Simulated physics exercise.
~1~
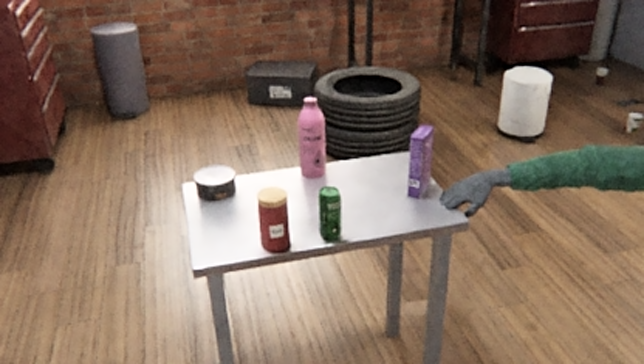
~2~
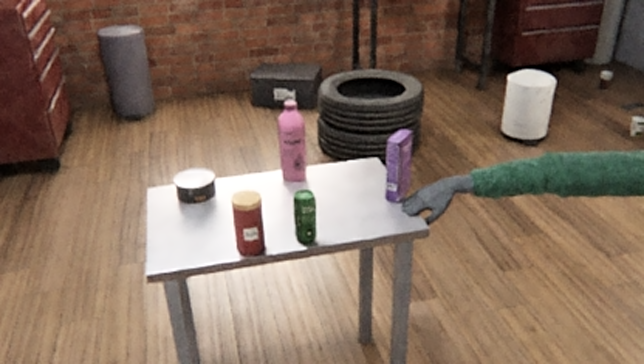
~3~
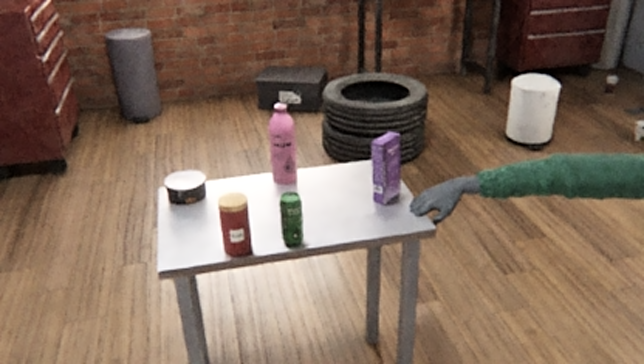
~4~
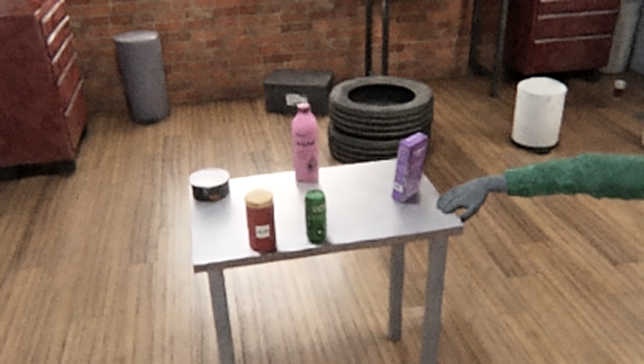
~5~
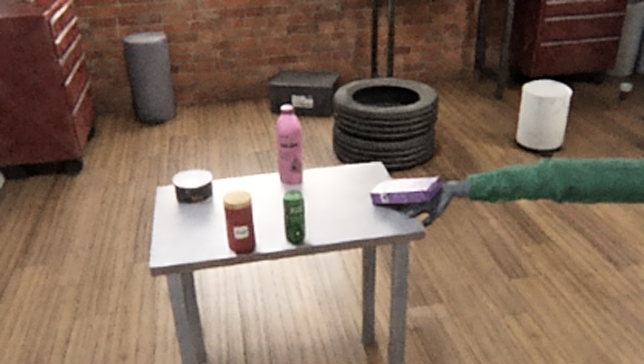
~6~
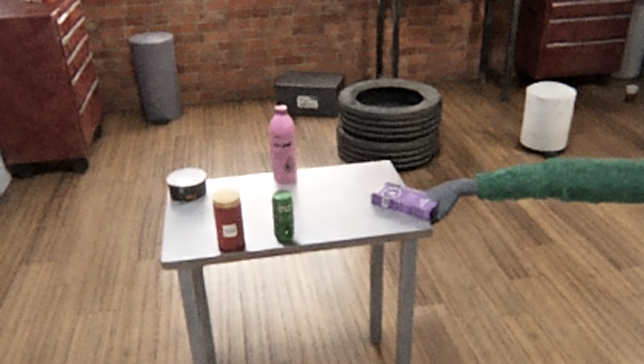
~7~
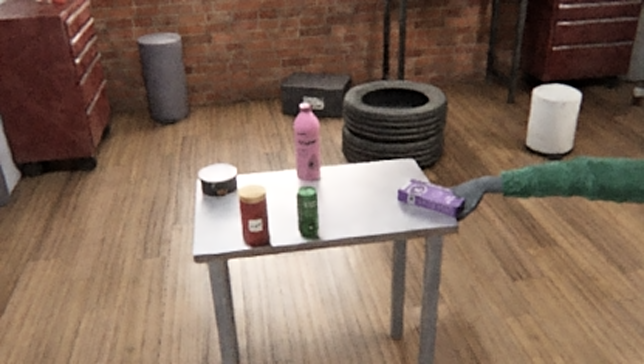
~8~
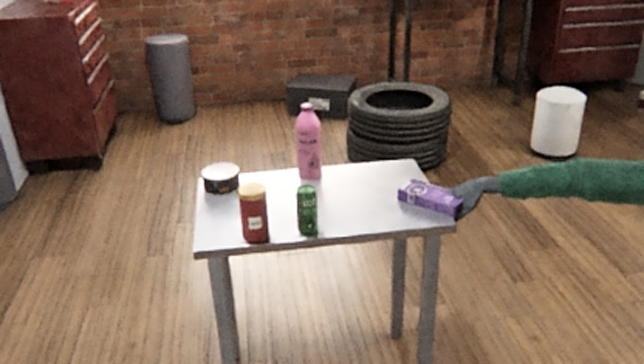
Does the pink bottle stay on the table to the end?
Yes, the pink bottle is still on the table at the end, standing upright toward the back.
